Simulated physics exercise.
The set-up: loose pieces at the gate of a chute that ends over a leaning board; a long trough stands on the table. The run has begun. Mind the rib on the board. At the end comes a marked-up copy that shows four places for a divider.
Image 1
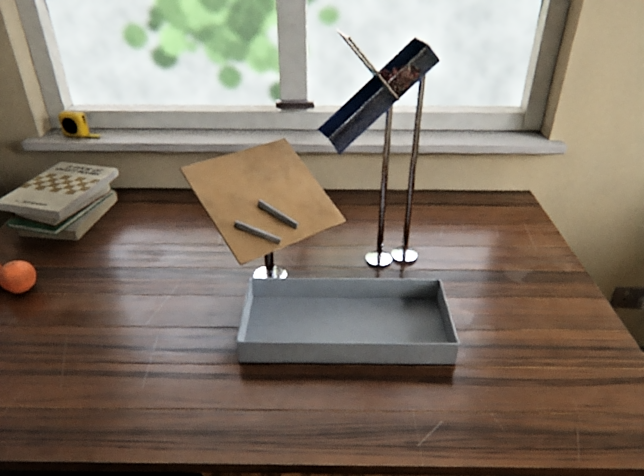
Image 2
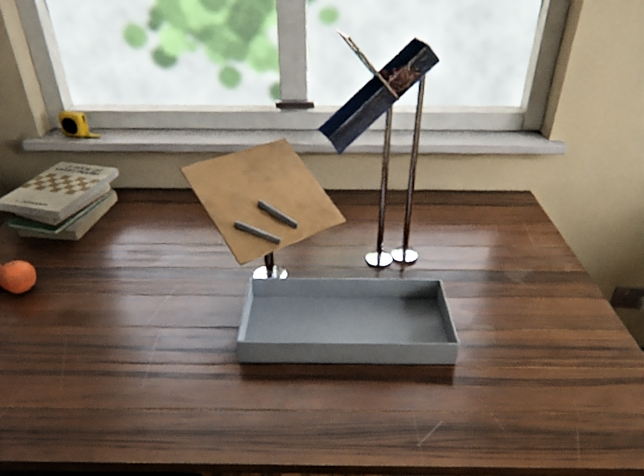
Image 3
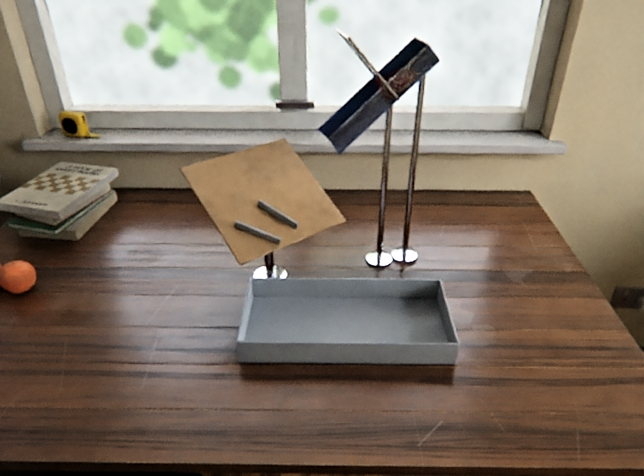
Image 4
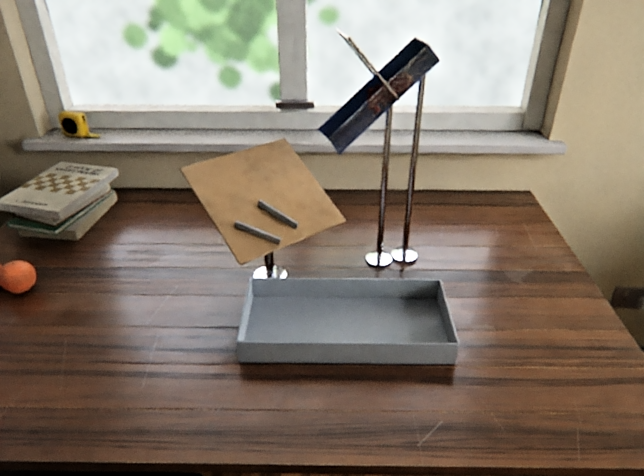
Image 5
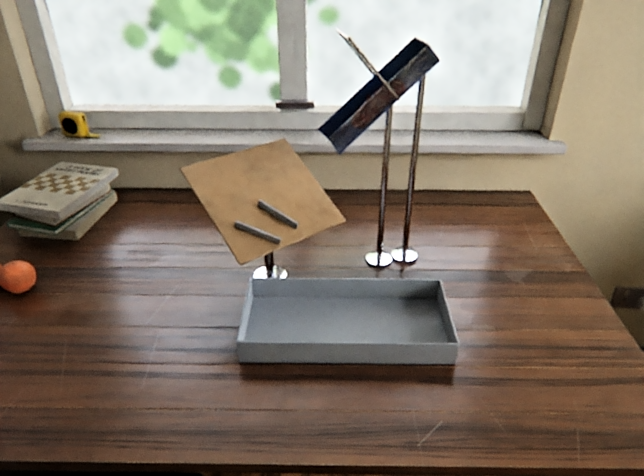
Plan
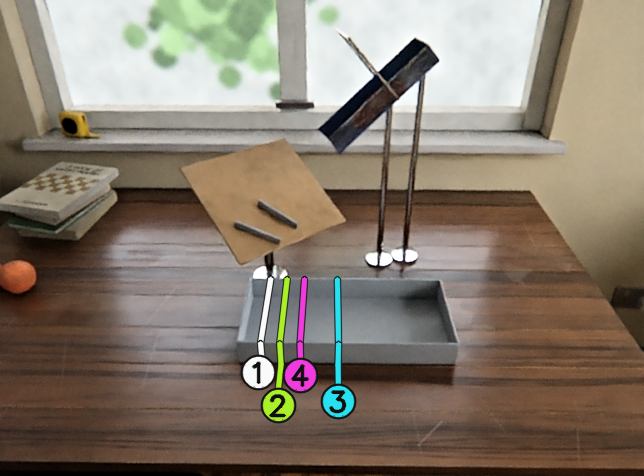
Wooden table by a window holding a tilted ribbed board and empty grey trough, reddish beans sliding leftward down a raised chute.
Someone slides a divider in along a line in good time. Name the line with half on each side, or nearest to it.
Go for 3.
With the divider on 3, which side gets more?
The left side.
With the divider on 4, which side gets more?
The right side.
On the marked copy, line 1 crosses the front rim at (260, 342); line 2 crosses the front rim at (279, 342); line 3 crosses the front rim at (338, 342); line 4 crosses the front rim at (300, 342).
For line 1, of what is caught, none on the left of the divider, all on the right.
For line 2, of what is caught, none on the left of the divider, all on the right.
For line 3, of what is caught, about two thirds on the left of the divider, about a third on the right.
For line 4, of what is caught, a stray few on the left of the divider, nearly all on the right.
